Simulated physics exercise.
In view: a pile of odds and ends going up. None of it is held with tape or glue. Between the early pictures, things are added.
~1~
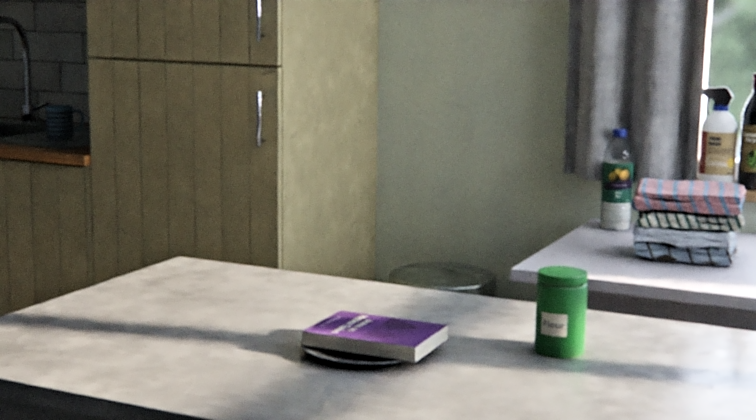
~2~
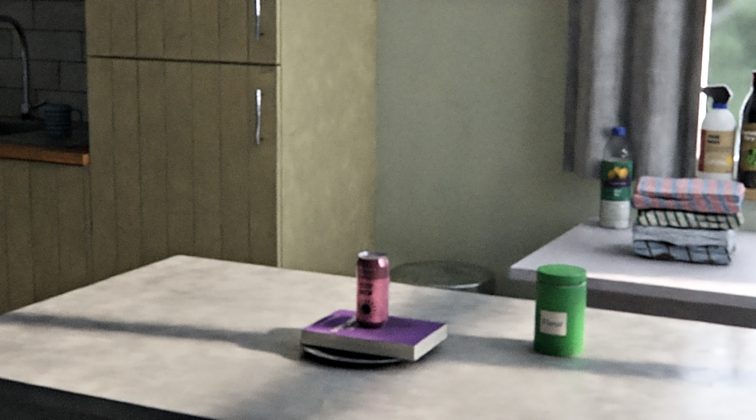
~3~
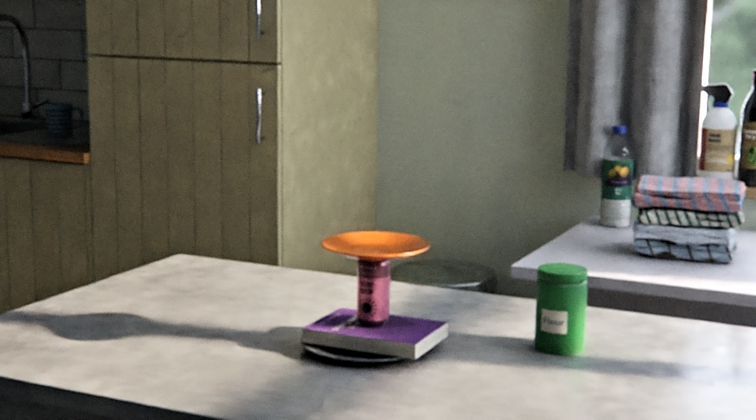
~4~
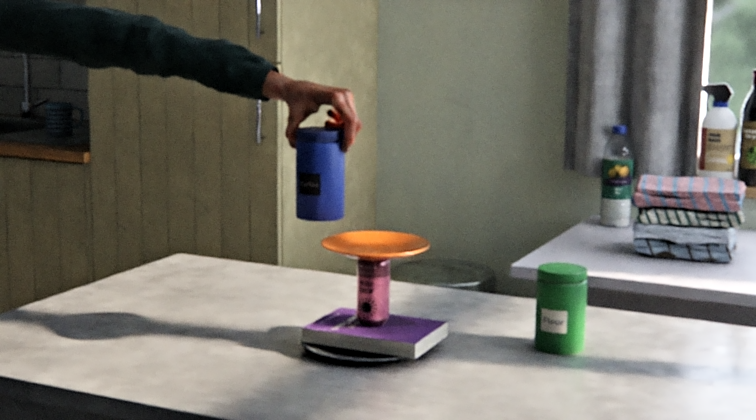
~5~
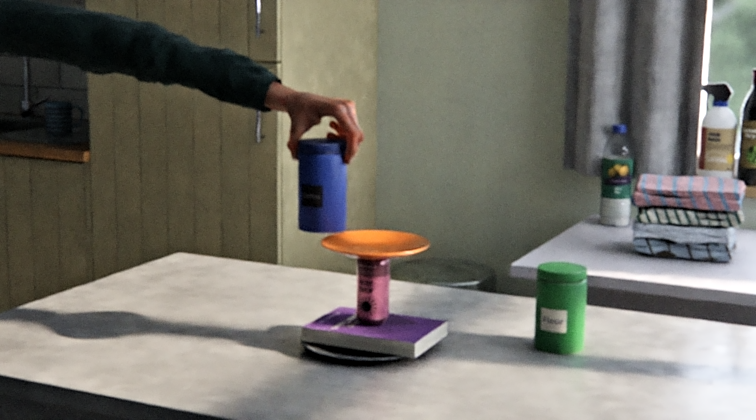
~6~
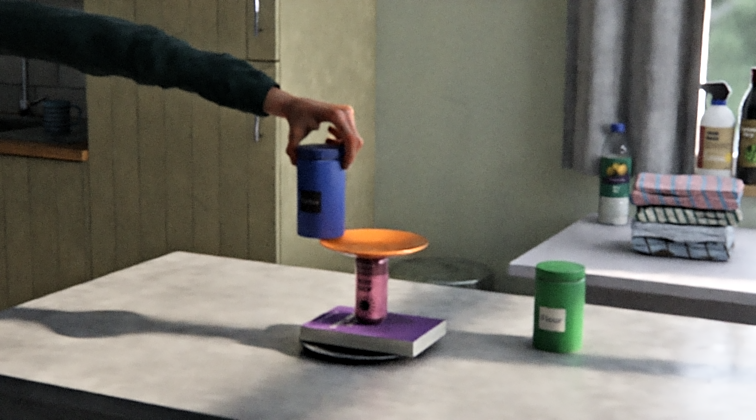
A pile grew on the table as a pink can and then an orange plate appeared on a purple book, and a hand lowered a blue jar slightly onto the plate's left edge, still gripping it.
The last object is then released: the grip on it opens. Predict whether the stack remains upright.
Prediction: The stack falls over.
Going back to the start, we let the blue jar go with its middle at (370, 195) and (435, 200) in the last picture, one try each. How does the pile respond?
In the first case the pile remains standing, while in the second it collapses.
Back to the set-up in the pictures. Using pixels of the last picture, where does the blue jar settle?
At about (209, 301).
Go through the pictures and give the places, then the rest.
The last thing is not in view yet, in the first frame.
The last thing is not in view yet; purple book (375, 333), in the second frame.
The last thing is not in view yet, in the third frame.
On its way; blue jar (320, 173); green jar (561, 308), in the fourth frame.
On its way; blue jar (323, 185); pink can (373, 288), in the fifth frame.
Set down, still held; blue jar (321, 191); orange plate (374, 246), in the sixth frame.
Then, 0.50 s on from there, orange plate and blue jar now fallen; pink can shifted a little.
Then, 0.70 s on from there, pink can shifted about its own width.
In the end, fallen, orange plate and blue jar; moved from the start, pink can; the other 3 unmoved. At the end, from the last picture's camera, blue jar near (209, 301). The pile comes apart.
